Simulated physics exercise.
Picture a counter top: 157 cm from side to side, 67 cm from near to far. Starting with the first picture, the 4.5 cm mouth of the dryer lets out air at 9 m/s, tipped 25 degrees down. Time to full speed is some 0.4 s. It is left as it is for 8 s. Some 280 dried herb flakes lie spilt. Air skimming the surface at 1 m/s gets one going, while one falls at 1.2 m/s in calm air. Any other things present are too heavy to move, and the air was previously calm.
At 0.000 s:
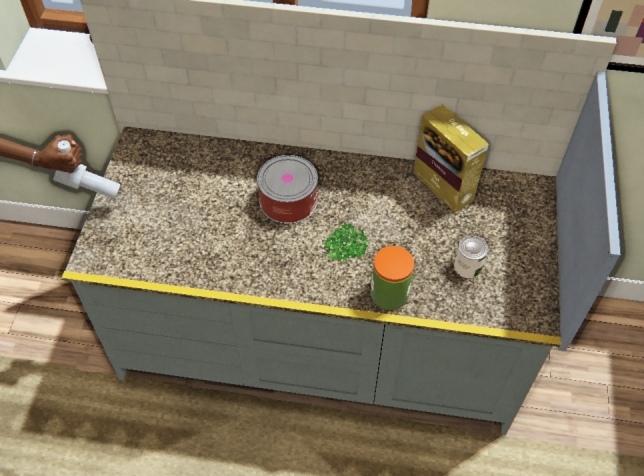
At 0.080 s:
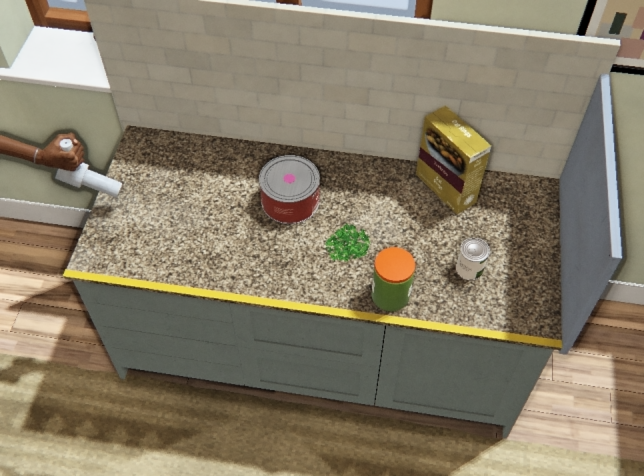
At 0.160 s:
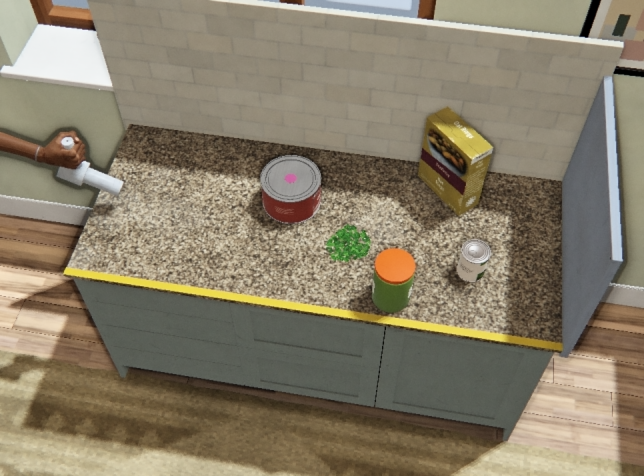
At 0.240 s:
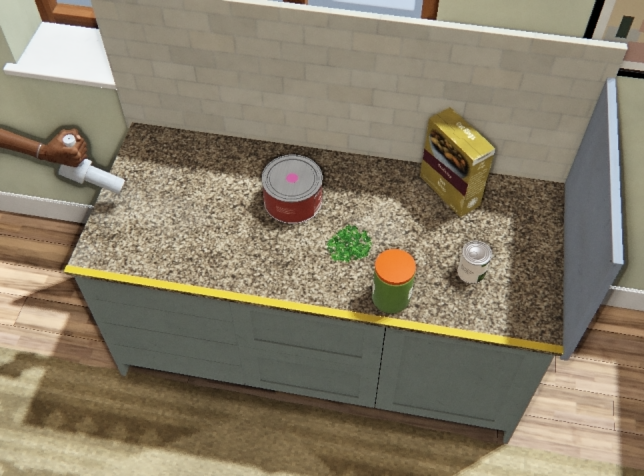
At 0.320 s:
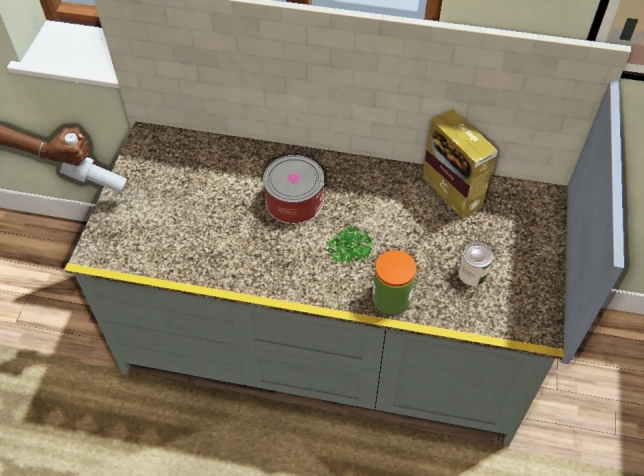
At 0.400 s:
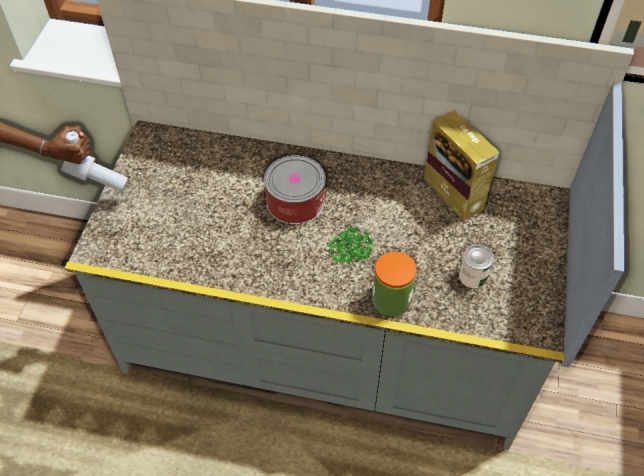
A brown hand at the left holds a pale grey nozzle over the end of a speckled counter top, seen from above at a tilt, with a pale tiled wall behind. A red tin with a grey lid, a yellow box, an orange-lidded green jar and a small white container surround scattered green flakes. Nothing on the counter stirs while the view drifts very slightly.
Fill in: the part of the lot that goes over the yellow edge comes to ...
A quarter or less.
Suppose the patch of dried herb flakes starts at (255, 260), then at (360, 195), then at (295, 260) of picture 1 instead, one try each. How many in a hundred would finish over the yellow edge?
In that order: 60 %, 0 %, 30 %.
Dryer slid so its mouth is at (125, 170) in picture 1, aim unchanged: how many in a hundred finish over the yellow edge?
Near 0 per cent.
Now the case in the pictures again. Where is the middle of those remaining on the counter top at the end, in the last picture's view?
Their middle sits at about (559, 265) in the last picture.
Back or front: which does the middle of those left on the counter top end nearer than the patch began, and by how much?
Toward the rear, roughly 5 cm.
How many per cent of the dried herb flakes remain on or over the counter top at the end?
Close to 100 in a hundred are still there.
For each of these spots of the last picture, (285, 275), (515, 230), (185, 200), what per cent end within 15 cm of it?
Roughly 0 %, 10 % and 0 %, in that order.
After 1.6 s, 84 % are on the move or not yet settled, 0 % are over the yellow edge; the middle of those still in play is near (524, 254).
After 2.6 s, 72 % are on the move or not yet settled, 0 % are over the yellow edge; the middle of those still in play is near (553, 265).
After 4.4 s, 65 % are on the move or not yet settled, 0 % are over the yellow edge; the middle of those still in play is near (556, 265).
After 8.0 s, at the end, 1 % are over the yellow edge; the middle of those still in play is near (559, 265).
